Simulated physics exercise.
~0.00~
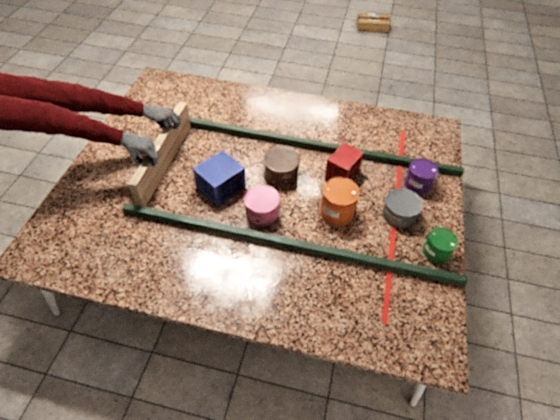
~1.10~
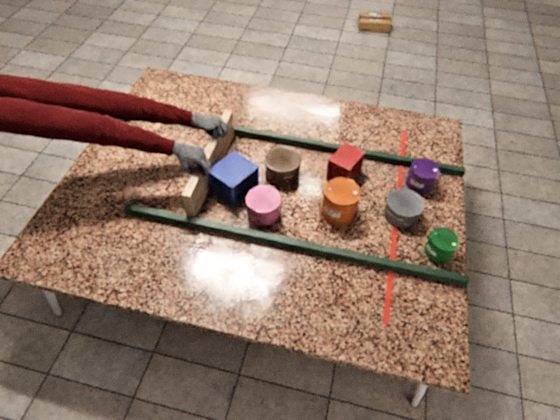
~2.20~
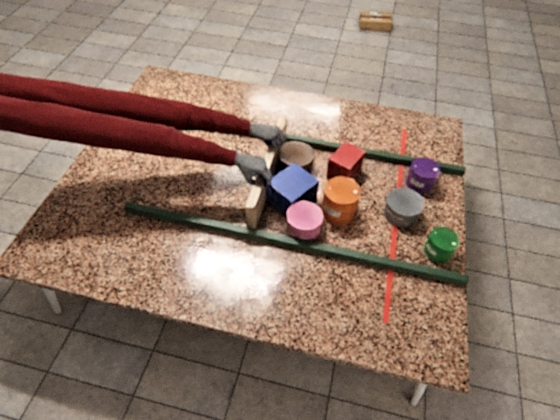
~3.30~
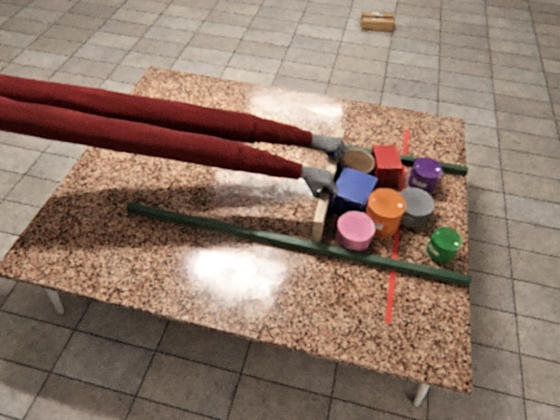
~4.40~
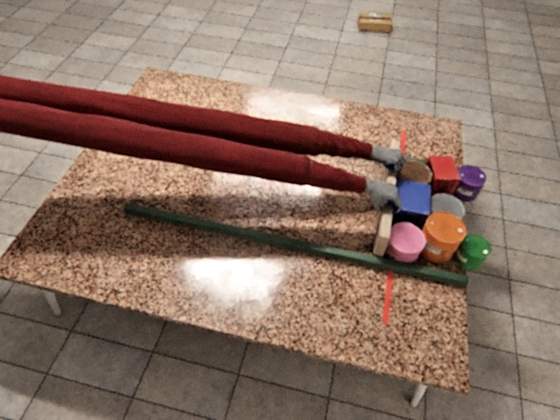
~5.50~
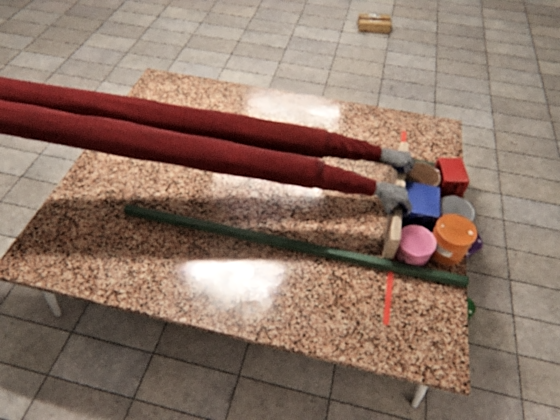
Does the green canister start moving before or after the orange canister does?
It starts moving after the orange canister, which is already sliding right while the green one still sits in its place.
